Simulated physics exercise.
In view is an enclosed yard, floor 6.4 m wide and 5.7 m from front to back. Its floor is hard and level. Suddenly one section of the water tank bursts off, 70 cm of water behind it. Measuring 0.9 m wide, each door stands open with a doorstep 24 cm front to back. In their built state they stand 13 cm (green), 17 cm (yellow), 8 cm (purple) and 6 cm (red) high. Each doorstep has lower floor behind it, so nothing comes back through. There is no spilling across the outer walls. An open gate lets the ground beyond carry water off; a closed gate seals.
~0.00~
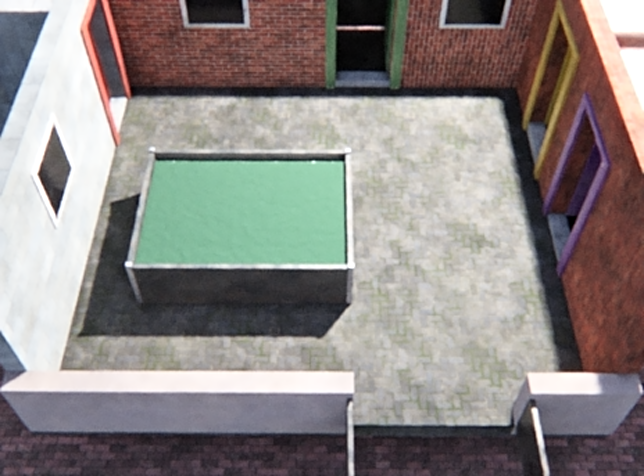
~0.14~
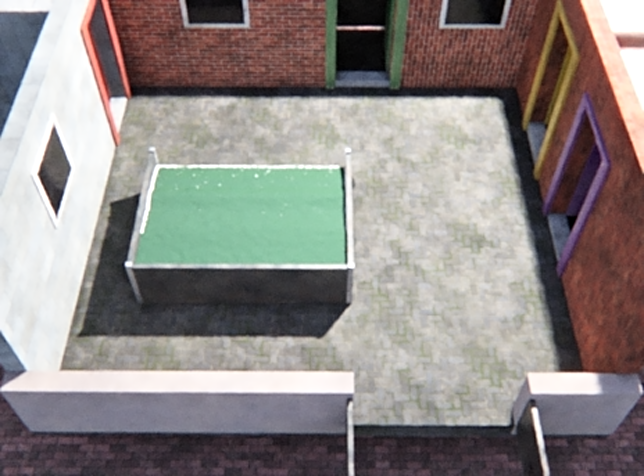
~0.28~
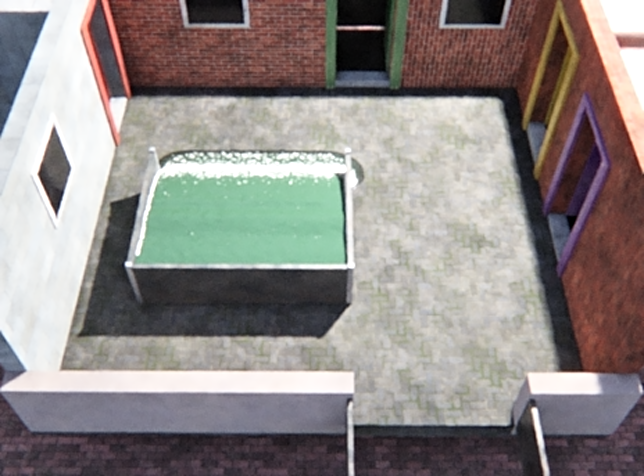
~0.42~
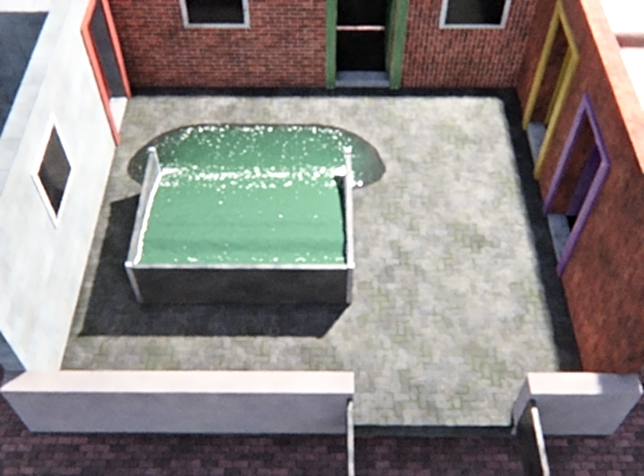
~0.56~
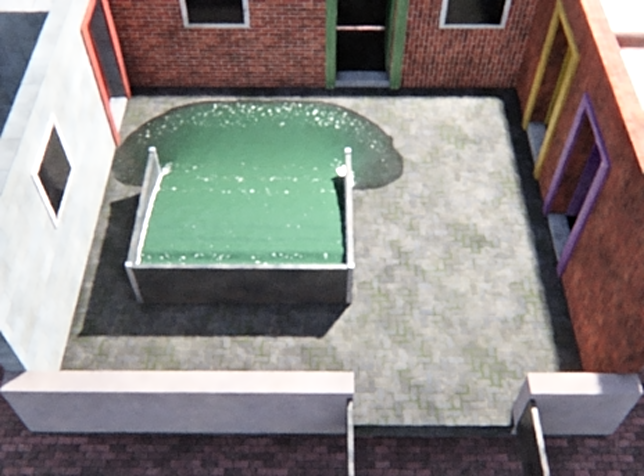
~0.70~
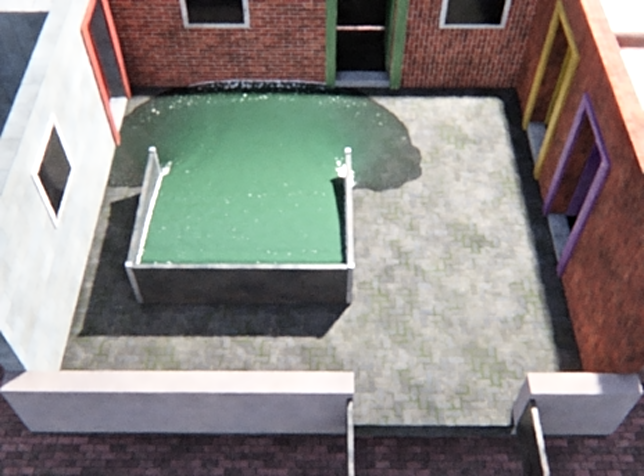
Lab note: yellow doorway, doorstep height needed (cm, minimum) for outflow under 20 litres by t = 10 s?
Approx. 17.5 cm.
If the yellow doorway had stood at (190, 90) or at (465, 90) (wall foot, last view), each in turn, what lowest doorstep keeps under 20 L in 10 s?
About 33 cm, then about 15 cm.
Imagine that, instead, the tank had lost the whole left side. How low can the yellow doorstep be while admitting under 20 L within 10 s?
Required height: Approx. 11.5 cm.
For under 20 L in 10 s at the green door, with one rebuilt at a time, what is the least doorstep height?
At the green door you'd want roughly 26 cm.
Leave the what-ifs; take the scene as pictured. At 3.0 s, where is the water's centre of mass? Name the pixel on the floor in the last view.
Around (279, 149).
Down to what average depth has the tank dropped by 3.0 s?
About 14 centimetres on average.
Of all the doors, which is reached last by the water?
The purple one comes last.
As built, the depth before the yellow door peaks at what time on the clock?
It peaks at about 3.4 s.
After 1.4 s water covers 35 % of the floor, deepest (50 cm) near (261, 91); it has not reached the yellow door.
After 3.0 s water covers 45 % of the floor, deepest (36 cm) near (512, 92); 21 cm at the yellow door, 0 litres in over its 17 cm doorstep.
After 10.0 s water covers 100 % of the floor, deepest (11 cm) near (576, 365); 7 cm at the yellow door, 20 litres in over its 17 cm doorstep.
At the yellow door as built, the water arrived by 2.5 s and peaked near 23 cm at 3.4 s.
With a doorstep of 14.5 cm, 39 litres would have come in within the 10 s; with 19.5 cm, 9 litres. So under 20 litres takes about 17.5 cm.
